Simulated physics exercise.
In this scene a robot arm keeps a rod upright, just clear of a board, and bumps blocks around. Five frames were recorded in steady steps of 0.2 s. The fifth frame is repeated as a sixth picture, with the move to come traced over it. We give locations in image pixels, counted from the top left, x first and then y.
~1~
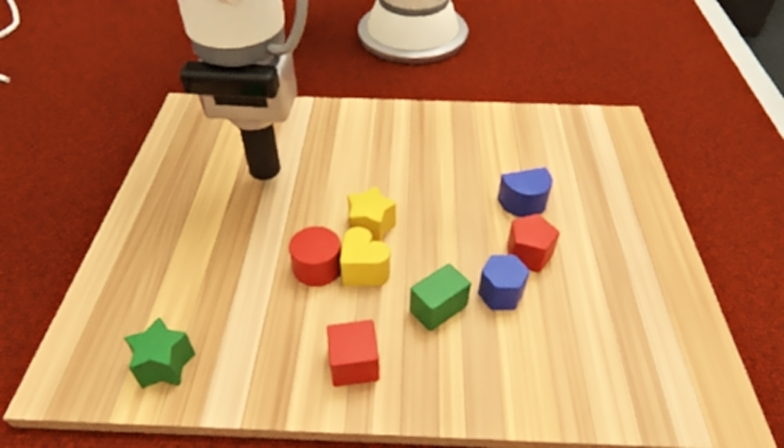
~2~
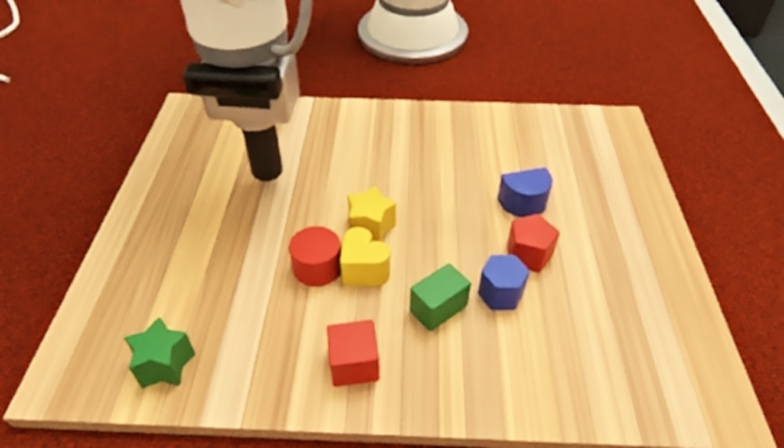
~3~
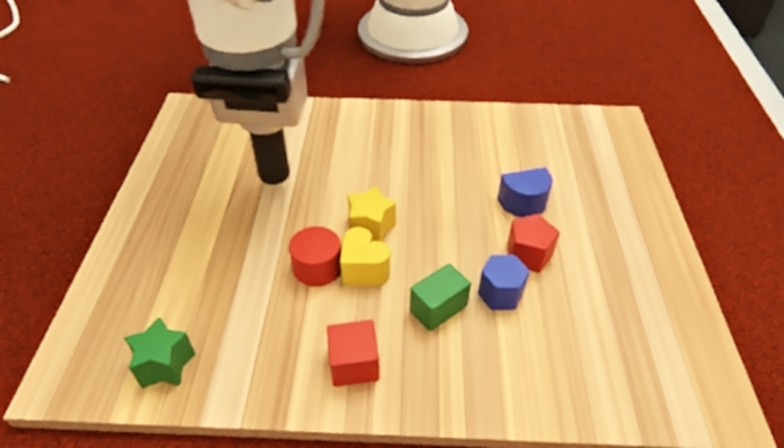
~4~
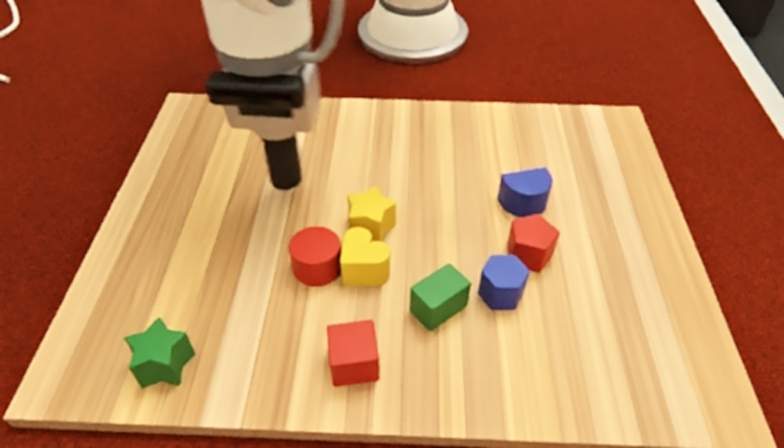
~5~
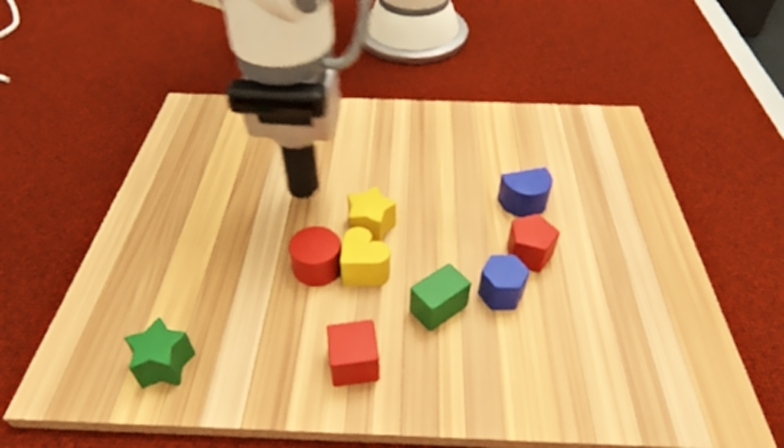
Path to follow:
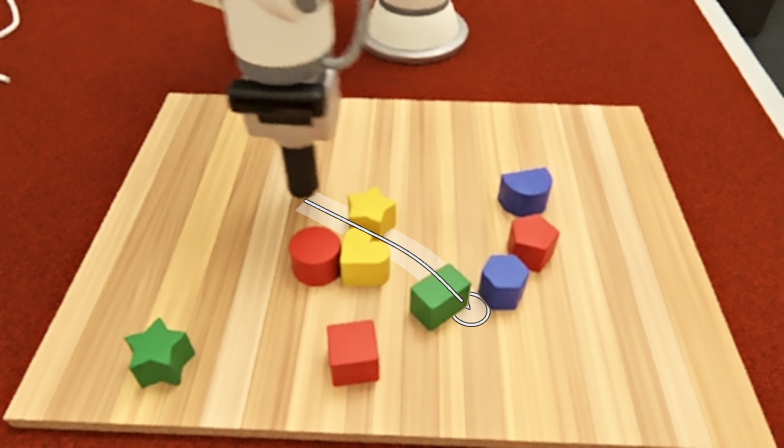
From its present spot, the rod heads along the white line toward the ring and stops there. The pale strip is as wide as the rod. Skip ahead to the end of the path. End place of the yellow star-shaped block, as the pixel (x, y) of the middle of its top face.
Final place: (484, 248).
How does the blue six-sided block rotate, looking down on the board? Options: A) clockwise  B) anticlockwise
Choice A: Clockwise.
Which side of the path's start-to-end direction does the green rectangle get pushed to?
Gets pushed right.
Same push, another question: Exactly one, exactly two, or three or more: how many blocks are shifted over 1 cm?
Going by the path, three or more blocks will move.
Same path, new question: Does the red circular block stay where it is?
Yes, it checks out.
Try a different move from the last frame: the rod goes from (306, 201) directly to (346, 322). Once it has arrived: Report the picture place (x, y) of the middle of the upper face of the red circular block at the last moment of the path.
The point I'd pick in the picture is (304, 327).
The line goes from (306, 201) over (361, 228) and (419, 261) to (470, 309).
On the path given first. One third of the way, rod at (360, 216); yellow star-shaped block at (401, 217).
Two thirds of the way, rod at (420, 249); yellow star-shaped block at (467, 239), turned 35° anticlockwise.
At the end, rod at (472, 297); red circular block unmoved; yellow heart unmoved; yellow star-shaped block at (484, 248), turned 110° anticlockwise; green rectangle at (452, 310), turned 75° clockwise; blue six-sided block at (523, 274), turned 25° clockwise.
